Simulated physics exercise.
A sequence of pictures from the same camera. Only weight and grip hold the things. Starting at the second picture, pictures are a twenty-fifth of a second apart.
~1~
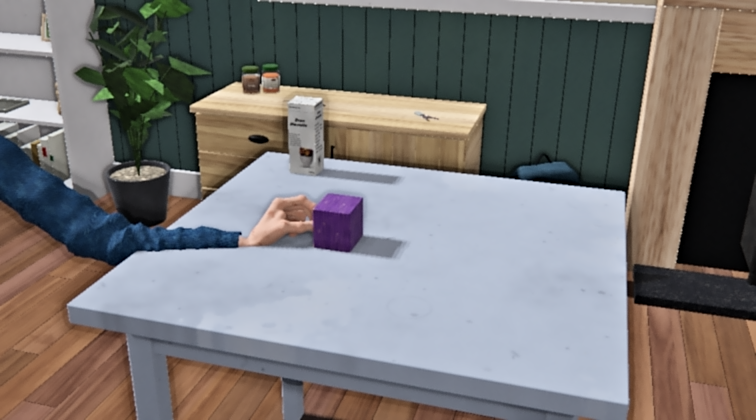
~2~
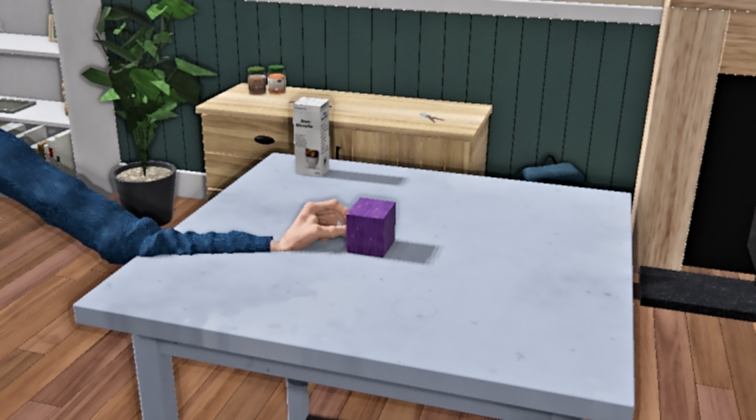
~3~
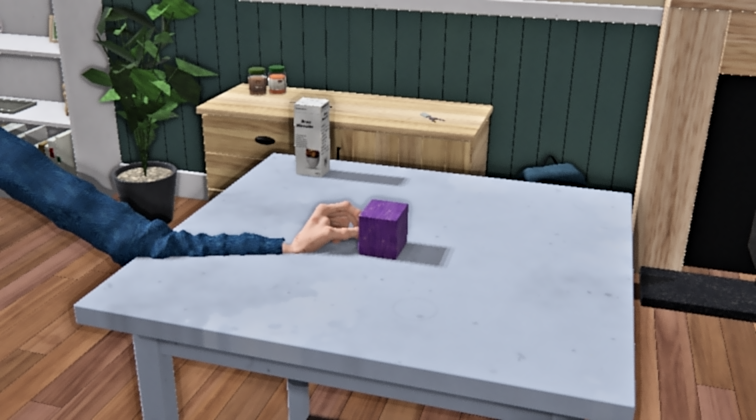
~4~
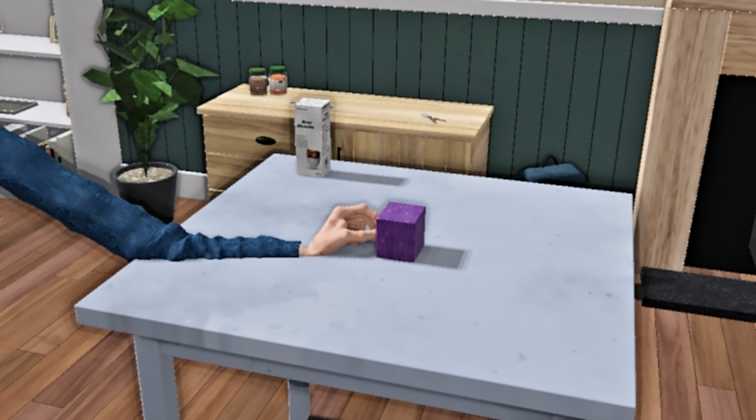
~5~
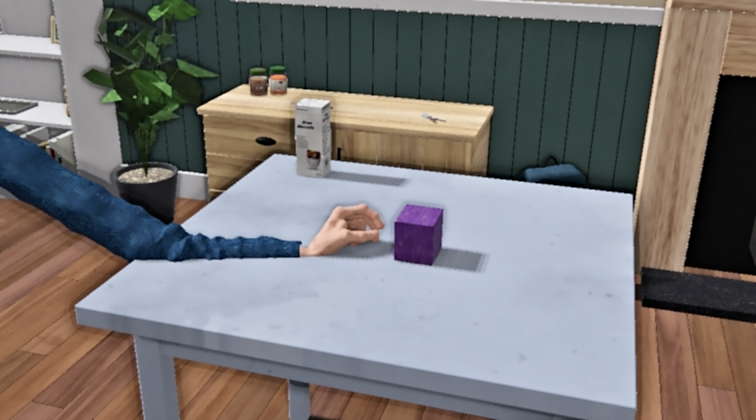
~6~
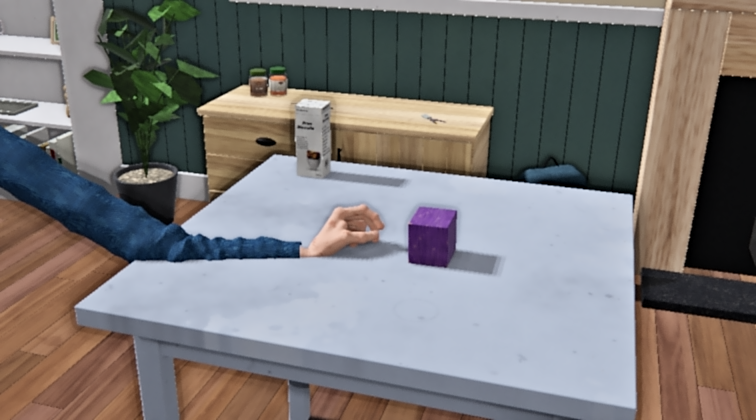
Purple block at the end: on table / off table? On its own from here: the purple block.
Doesn't make it off.
Then, 0.24 s on from there, purple block shifted about its own width near (455, 240).
Then, 0.48 s on from there, purple block resting near (455, 240).
In the end, moved from the start, purple block. At the end, from the last picture's camera, purple block near (455, 240).
